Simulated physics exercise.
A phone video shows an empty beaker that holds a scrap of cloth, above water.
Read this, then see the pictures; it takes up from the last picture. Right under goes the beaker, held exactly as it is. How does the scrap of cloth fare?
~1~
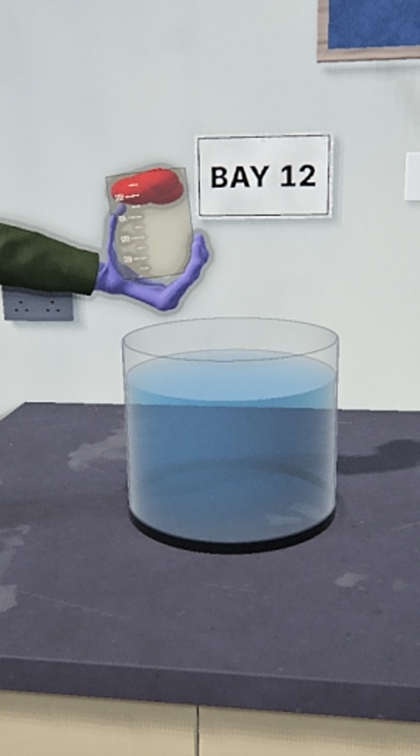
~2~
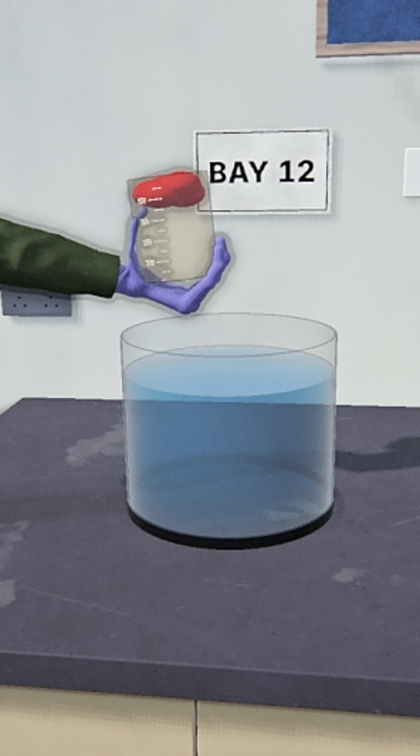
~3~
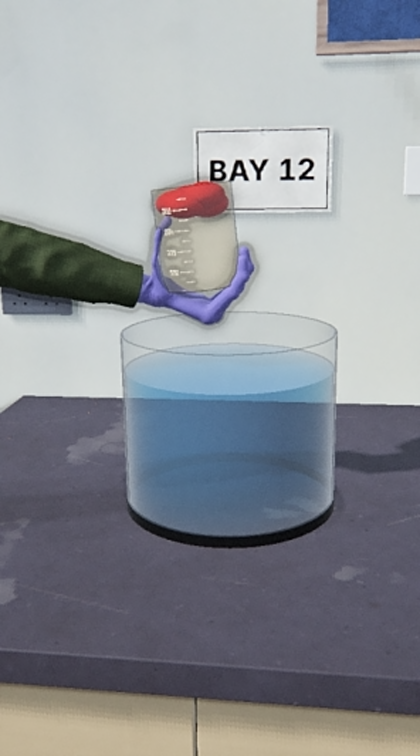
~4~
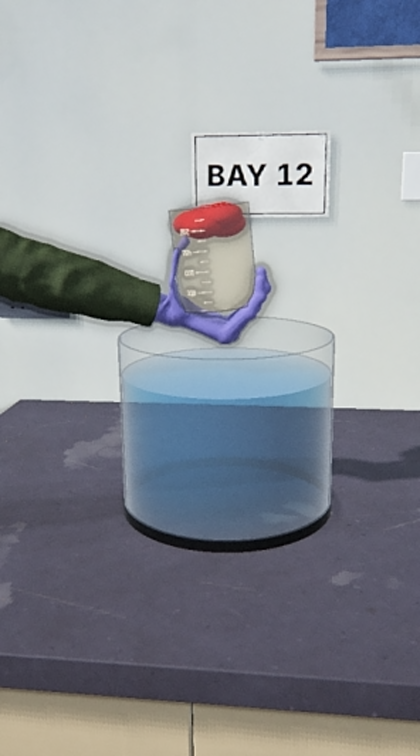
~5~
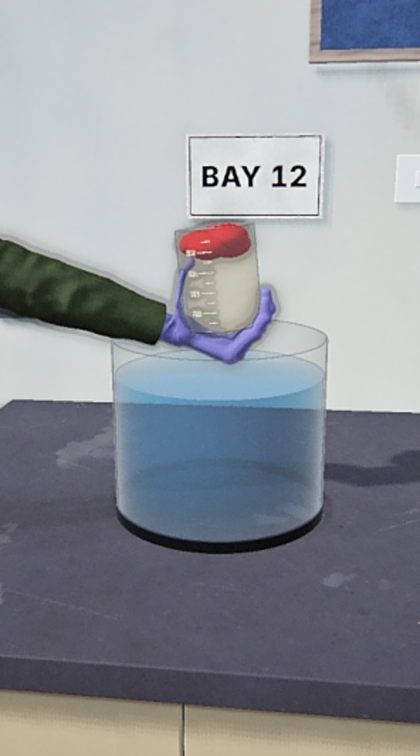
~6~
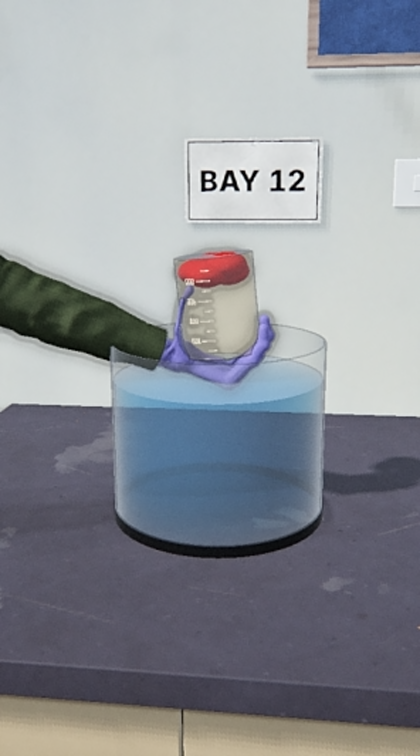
I expect it will not get a drop down there.
Shortly, the beaker enters the water.
Then, air is trapped inside and holds the level down.
At the finish, the beaker is under, still full of air, and the scrap of cloth is dry.
